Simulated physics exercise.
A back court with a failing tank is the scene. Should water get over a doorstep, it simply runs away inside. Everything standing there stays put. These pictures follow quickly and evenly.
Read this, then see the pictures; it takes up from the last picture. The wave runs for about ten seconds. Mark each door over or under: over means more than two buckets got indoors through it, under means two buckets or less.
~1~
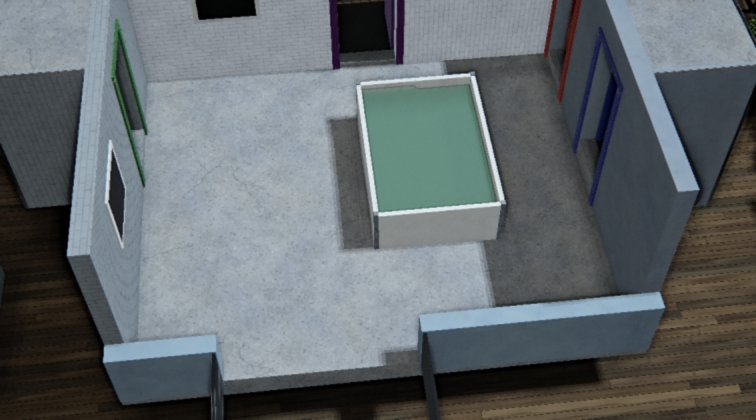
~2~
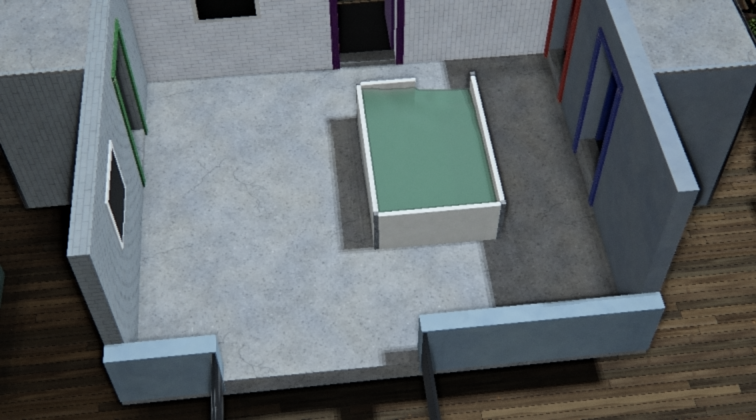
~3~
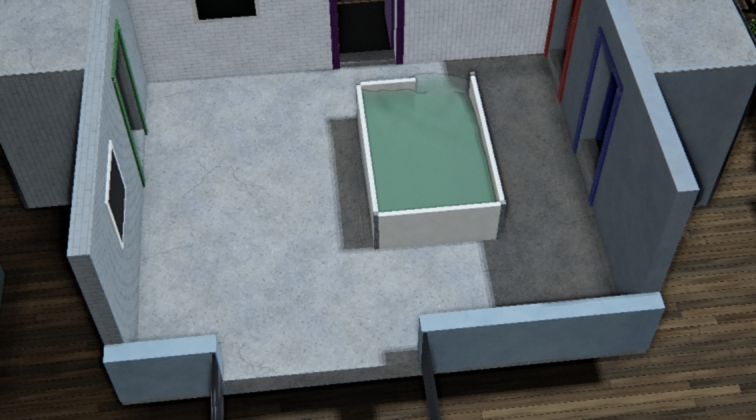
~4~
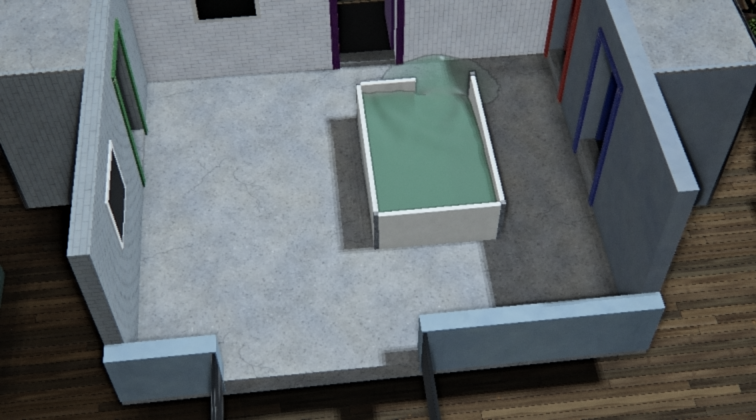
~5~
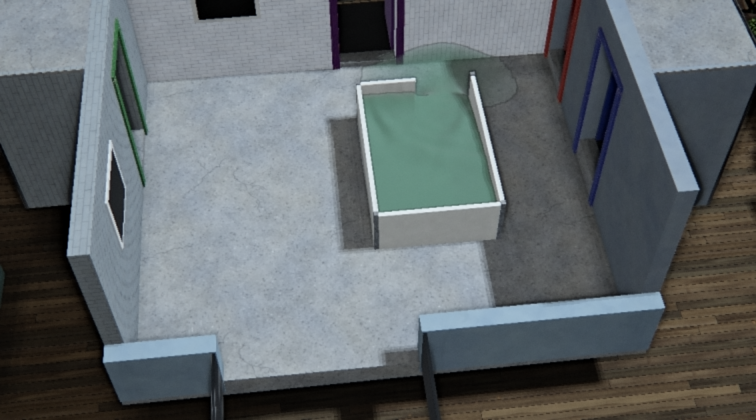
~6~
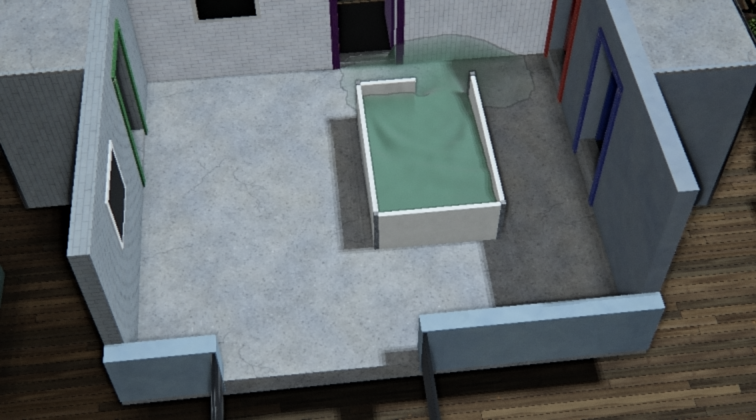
Blue door - under, red door - over, purple door - over, green door - under.
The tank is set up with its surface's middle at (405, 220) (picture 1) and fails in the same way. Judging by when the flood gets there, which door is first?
The purple one, I reckon.
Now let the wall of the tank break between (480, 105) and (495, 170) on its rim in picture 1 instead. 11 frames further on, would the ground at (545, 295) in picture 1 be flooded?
Submerged.
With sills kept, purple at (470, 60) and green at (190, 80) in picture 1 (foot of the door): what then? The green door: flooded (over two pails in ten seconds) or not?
As it turns out, the green one stays within bounds.
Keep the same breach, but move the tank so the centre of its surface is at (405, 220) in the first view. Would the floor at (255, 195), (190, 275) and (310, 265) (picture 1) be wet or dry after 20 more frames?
Well, in the order you listed them, they'd be unreached, unreached and unreached.
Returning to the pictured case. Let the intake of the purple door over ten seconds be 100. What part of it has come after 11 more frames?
About 45 per cent.
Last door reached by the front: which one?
Result: The one in green.
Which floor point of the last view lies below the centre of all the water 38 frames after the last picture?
I'd put it at around (407, 181).
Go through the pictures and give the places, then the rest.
The first picture shows still water in the open tank at (427, 145).
In the second picture, water pours out on the open tank's far side and has run to a hidden place.
In the third picture, water pours out on the open tank's far side and has run to a hidden place.
In the fourth picture, the front is at (398, 65), out from the gap on the open tank's far side.
In the fifth picture, the front is at (493, 58), out from the gap on the open tank's far side.
In the sixth picture, the front is at (519, 56), out from the gap on the open tank's far side.
A moment on, water covers 15 % of the floor; the blue door not reached, the red door under two buckets in, the purple door under two buckets in, the green door not reached.
Next, water covers 30 % of the floor; the blue door wet at the sill, nothing in, the red door over two buckets in, the purple door over two buckets in, the green door not reached.
Then, water covers 55 % of the floor; the blue door wet at the sill, nothing in, the red door far over two buckets in, the purple door over two buckets in, the green door wet at the sill, nothing in.
Later, water covers 85 % of the floor; the blue door wet at the sill, nothing in, the red door far over two buckets in, the purple door over two buckets in, the green door wet at the sill, nothing in.
In the end, water covers 95 % of the floor; the blue door wet at the sill, nothing in, the red door far over two buckets in, the purple door over two buckets in, the green door wet at the sill, nothing in.
